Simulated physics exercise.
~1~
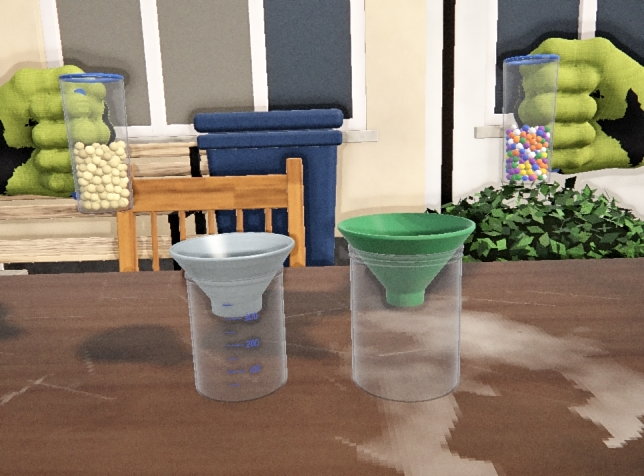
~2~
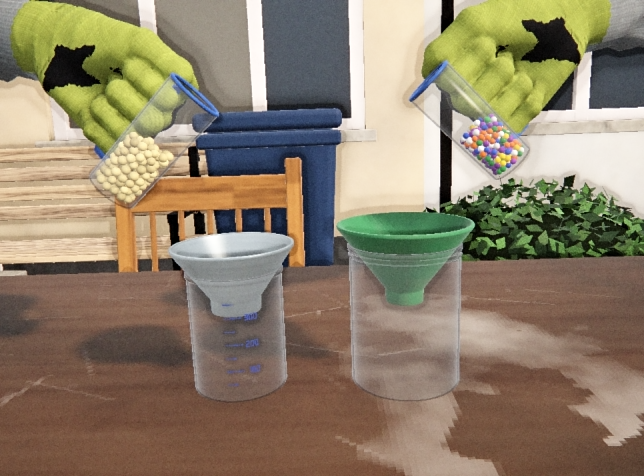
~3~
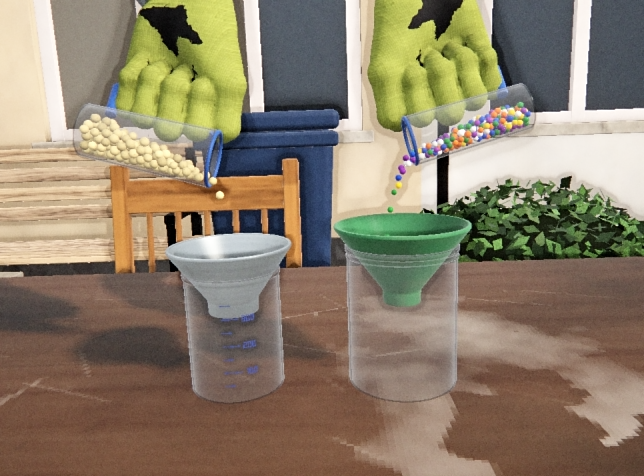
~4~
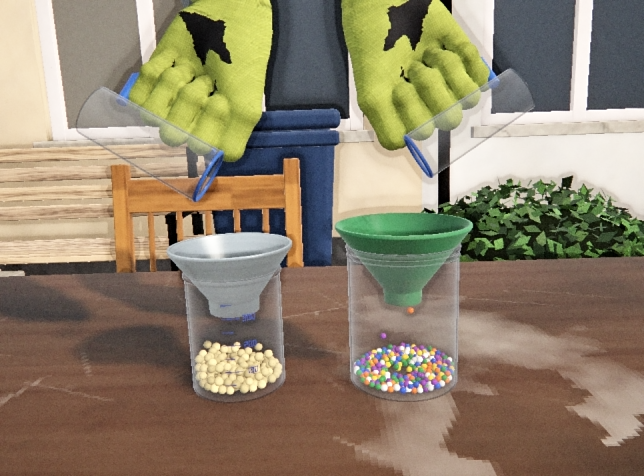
Two green-gloved hands tipped clear cups over a pair of funnels on a wooden table, pouring cream beads into the gray one and multicolored beads into the green one, until the cups were empty and the beads lay in the jars below.
